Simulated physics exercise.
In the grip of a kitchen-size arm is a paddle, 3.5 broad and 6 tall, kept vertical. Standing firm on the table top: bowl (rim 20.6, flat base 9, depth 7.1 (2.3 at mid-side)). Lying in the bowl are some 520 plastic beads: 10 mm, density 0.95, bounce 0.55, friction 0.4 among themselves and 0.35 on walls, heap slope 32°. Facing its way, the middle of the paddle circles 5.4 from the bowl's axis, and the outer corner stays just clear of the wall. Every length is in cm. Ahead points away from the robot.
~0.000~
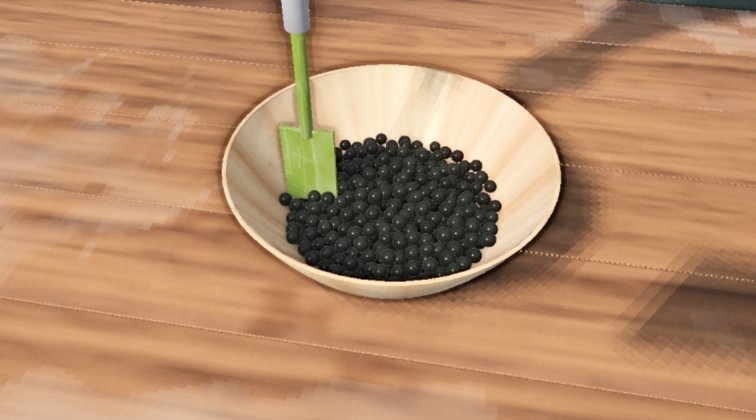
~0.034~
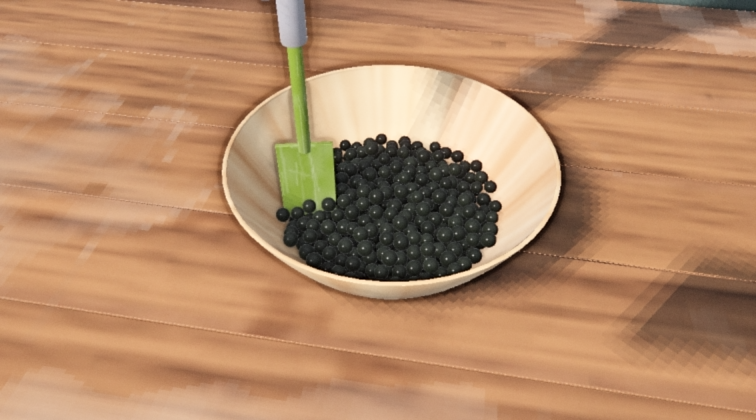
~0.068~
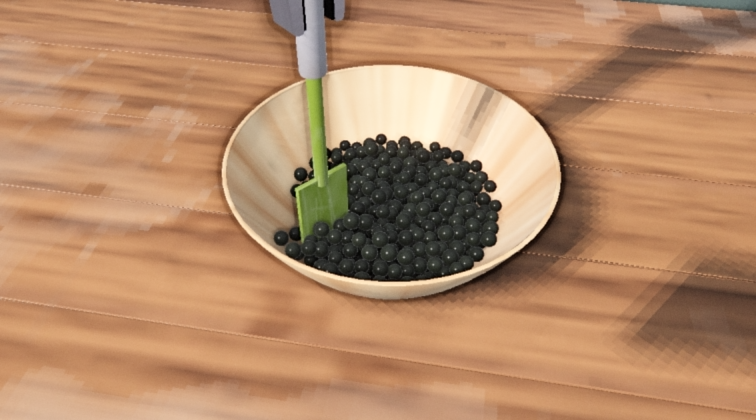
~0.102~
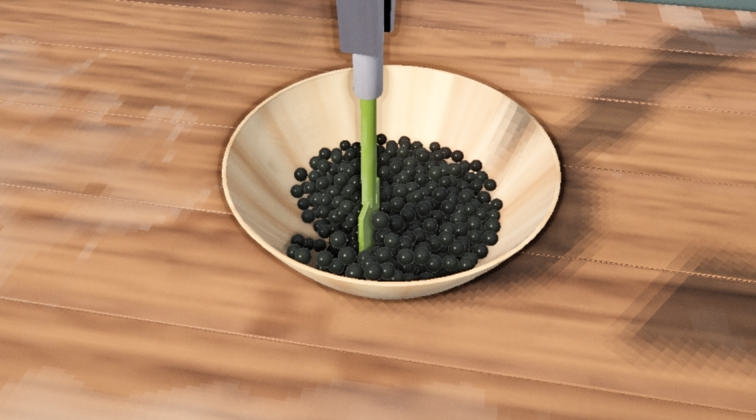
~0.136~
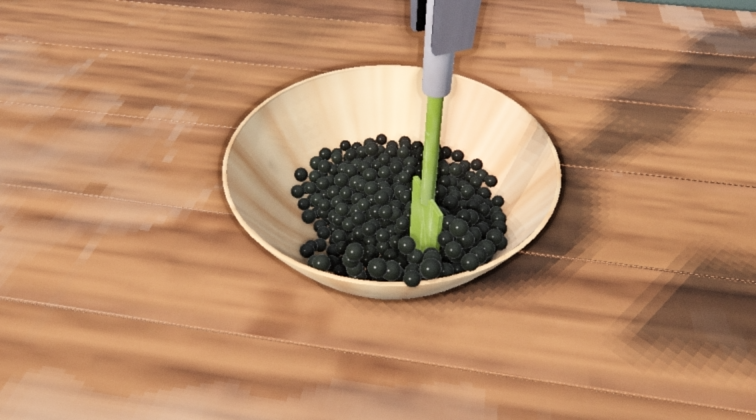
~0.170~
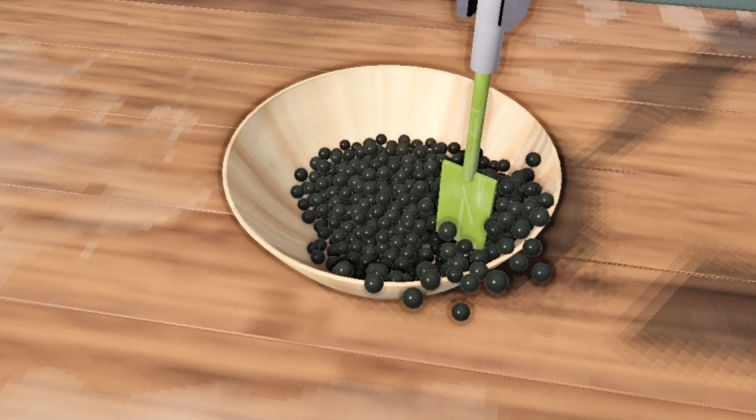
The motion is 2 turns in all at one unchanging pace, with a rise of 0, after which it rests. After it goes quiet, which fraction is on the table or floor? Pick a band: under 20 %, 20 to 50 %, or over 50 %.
Band: 20 to 50 %.
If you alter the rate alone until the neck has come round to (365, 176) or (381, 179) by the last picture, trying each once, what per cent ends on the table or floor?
Roughly 5 and 5 percent, in that order.
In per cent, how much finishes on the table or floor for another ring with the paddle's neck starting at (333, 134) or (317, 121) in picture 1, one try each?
Close to 10 per cent for the first and close to 35 per cent for the second.
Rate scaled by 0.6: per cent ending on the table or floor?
Close to 5 in a hundred.
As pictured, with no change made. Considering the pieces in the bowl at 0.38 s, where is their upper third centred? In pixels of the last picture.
I'd put its middle near (294, 185).
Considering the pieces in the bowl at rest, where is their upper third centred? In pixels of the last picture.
Looks like roughly (372, 232) to me.
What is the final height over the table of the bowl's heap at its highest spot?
Measured height: Some 5.5 cm.
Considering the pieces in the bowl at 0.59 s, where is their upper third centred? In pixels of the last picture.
Centre, approx.: (427, 200).
After 0.38 s, 14° round, highest piece 11 above the table; 430 in the bowl, 45 on the table or floor, 47 in flight or on the tool.
After 0.59 s, 231° round, highest piece 10 above the table; 386 in the bowl, 120 on the table or floor, 16 in flight or on the tool.
After 0.89 s, 0° round, highest piece 11 above the table; 350 in the bowl, 163 on the table or floor, 9 in flight or on the tool.
After 1.59 s, 0° round, highest piece 6 above the table; 350 in the bowl, 172 on the table or floor.
In the end, 350 in the bowl, 172 on the table or floor. That is 33 % on the table or floor.
